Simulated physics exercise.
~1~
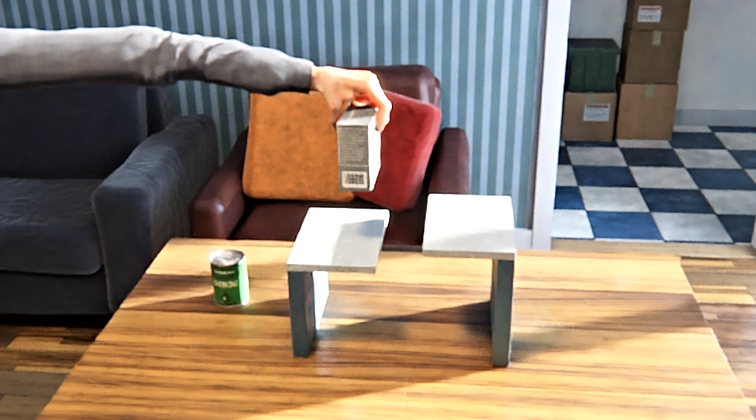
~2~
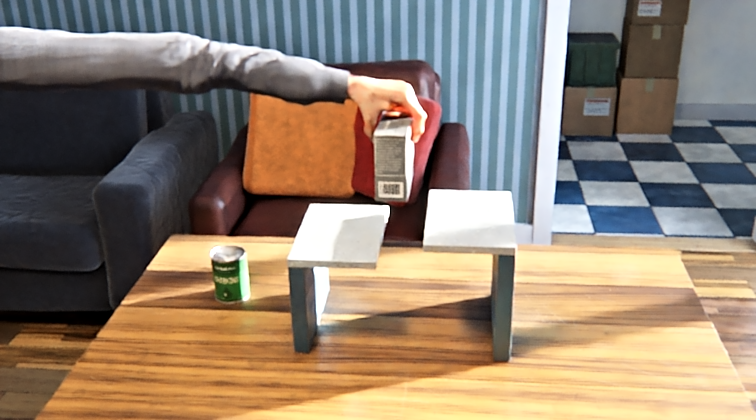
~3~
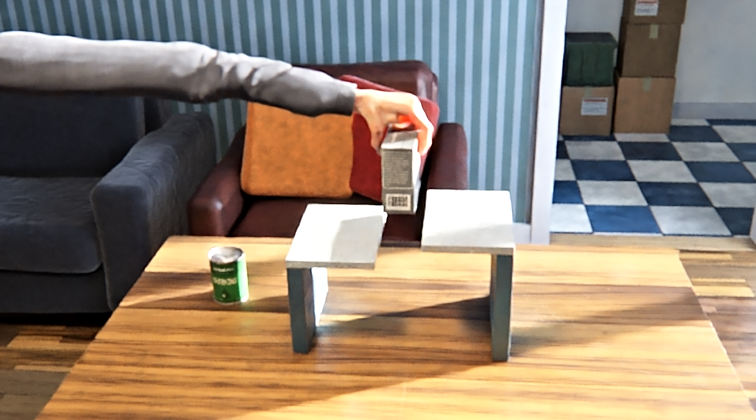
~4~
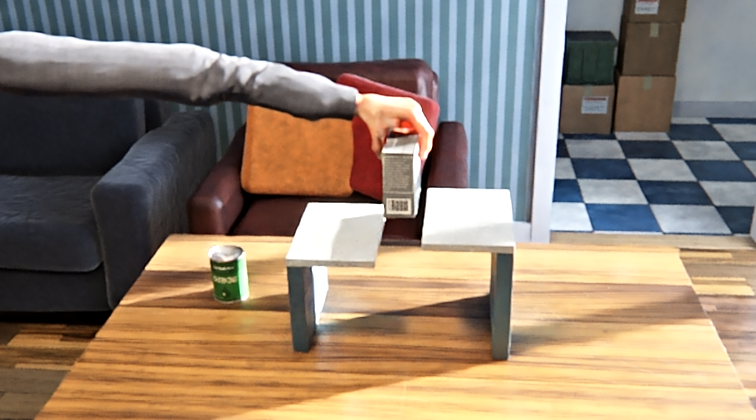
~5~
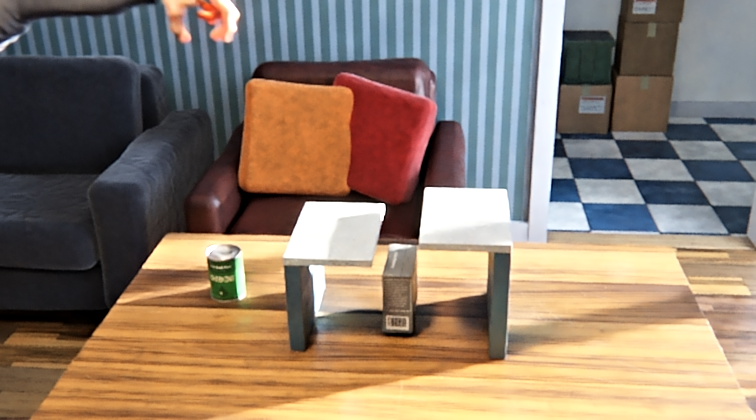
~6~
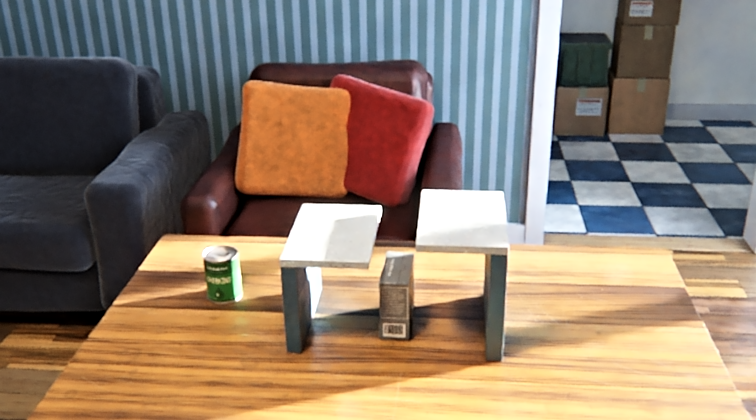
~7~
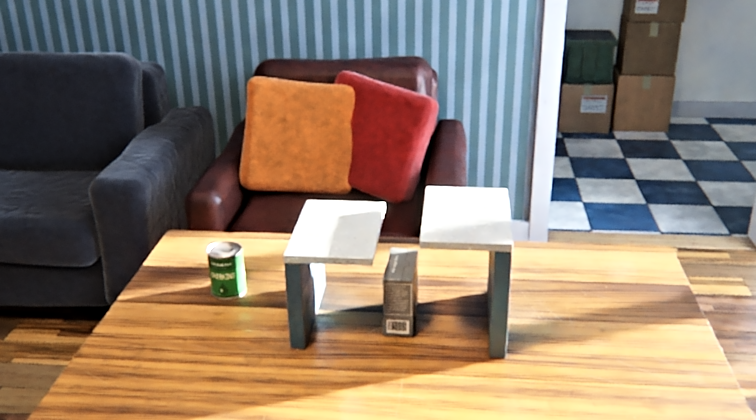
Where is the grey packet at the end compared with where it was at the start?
At the start it was held in the air by a hand, above the ledges. At the end it stood upright on the table, lower down and a little further right, between the two ledges.
